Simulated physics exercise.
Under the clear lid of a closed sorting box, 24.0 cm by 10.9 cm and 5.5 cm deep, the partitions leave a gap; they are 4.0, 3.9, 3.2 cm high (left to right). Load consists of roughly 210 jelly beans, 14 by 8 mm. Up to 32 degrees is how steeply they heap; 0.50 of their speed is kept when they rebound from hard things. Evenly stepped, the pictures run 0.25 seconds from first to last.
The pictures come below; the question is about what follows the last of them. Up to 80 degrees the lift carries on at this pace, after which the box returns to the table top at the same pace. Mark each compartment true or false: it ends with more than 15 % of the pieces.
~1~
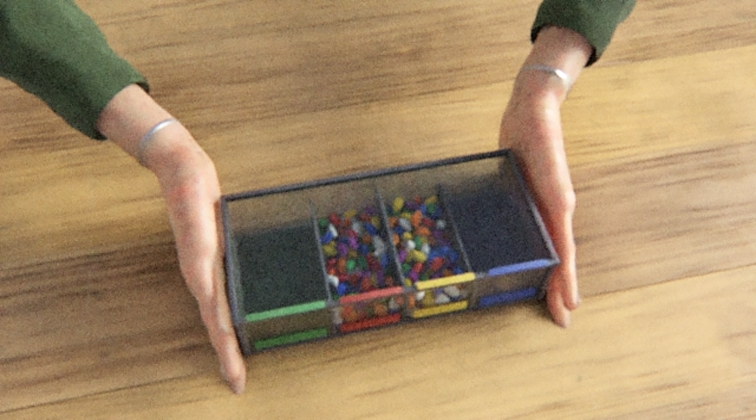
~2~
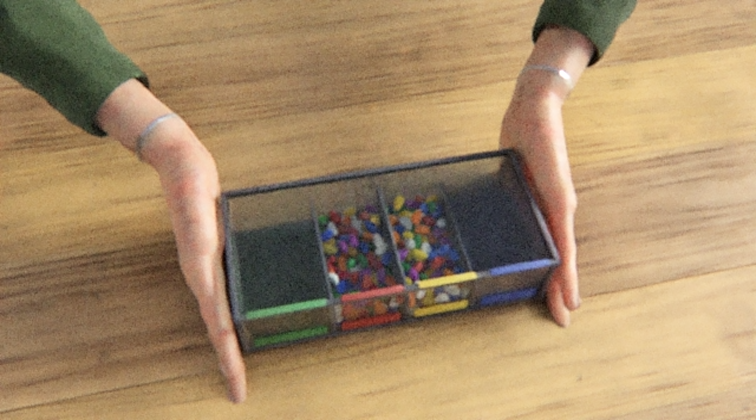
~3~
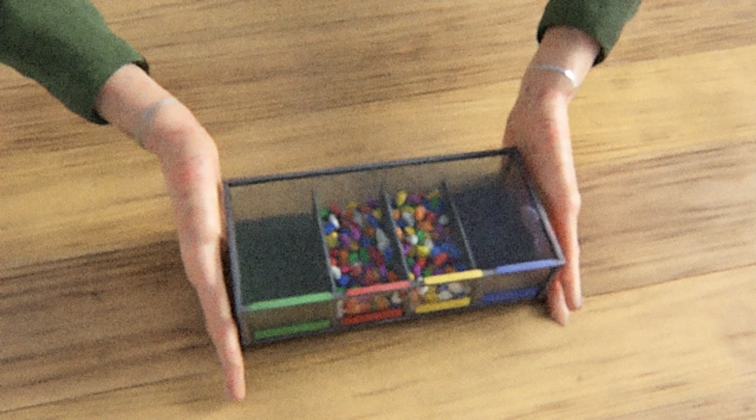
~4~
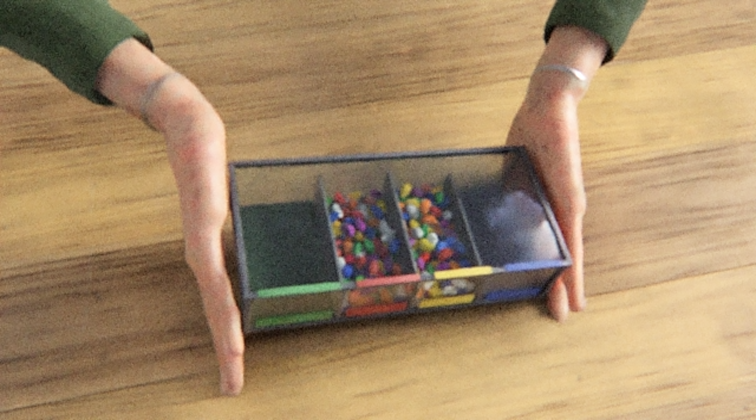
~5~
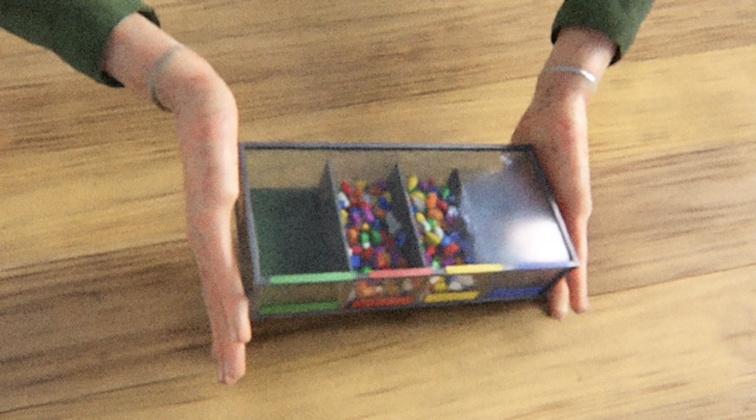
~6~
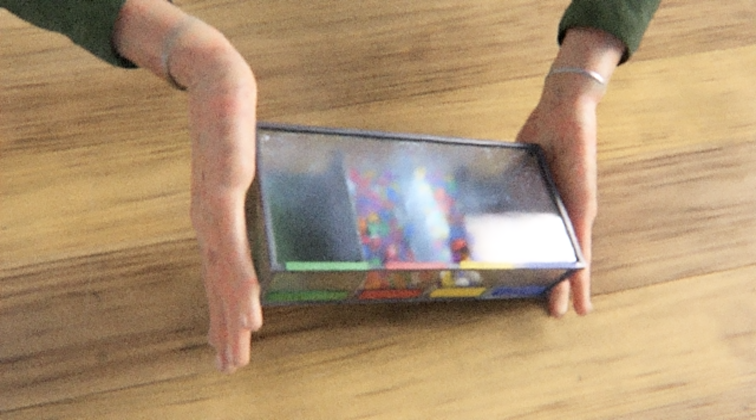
Red: True, blue: True, green: False, yellow: True.
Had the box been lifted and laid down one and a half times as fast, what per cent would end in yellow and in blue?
I'd say yellow 45 percent, blue 20 percent.
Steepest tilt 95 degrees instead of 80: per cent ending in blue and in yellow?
Then blue would hold 50 percent and yellow 20 percent.
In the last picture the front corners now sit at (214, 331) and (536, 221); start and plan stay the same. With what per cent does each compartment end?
Per cent at the end: Red 50; blue 0; green 15; yellow 40.
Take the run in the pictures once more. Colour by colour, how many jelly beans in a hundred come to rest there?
Per cent by colour - red 35, blue 25, green 0, yellow 40.
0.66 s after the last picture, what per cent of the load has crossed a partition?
Near 5 in a hundred.
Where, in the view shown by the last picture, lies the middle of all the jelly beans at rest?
Estimated resting centre: Around (436, 267).
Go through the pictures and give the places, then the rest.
The first picture shows box tilt 0 degrees, front corners at (239, 320) and (552, 261); red 50 %, yellow 50 %.
The second picture shows box tilt 1 degrees, front corners at (239, 317) and (554, 261).
The third picture shows box tilt 5 degrees, front corners at (242, 308) and (558, 261), lowest corner right front.
The fourth picture shows box tilt 10 degrees, front corners at (249, 295) and (565, 262), lowest corner right front.
The fifth picture shows box tilt 15 degrees, front corners at (260, 281) and (572, 263), lowest corner right front.
The sixth picture shows box tilt 21 degrees, front corners at (276, 266) and (579, 264), lowest corner right front; red 50 %, yellow 50 %.
Then, 0.66 s after the last picture, tilt 79 degrees; red 50 %, blue 5 %, yellow 45 %.
Then, 1.11 s after the last picture, tilt 33 degrees; red 35 %, blue 25 %, yellow 40 %.
Then, 1.62 s after the last picture, tilt 0 degrees; red 35 %, blue 25 %, yellow 40 %.
In the end, red 35 %, blue 25 %, green 0 %, yellow 40 %.
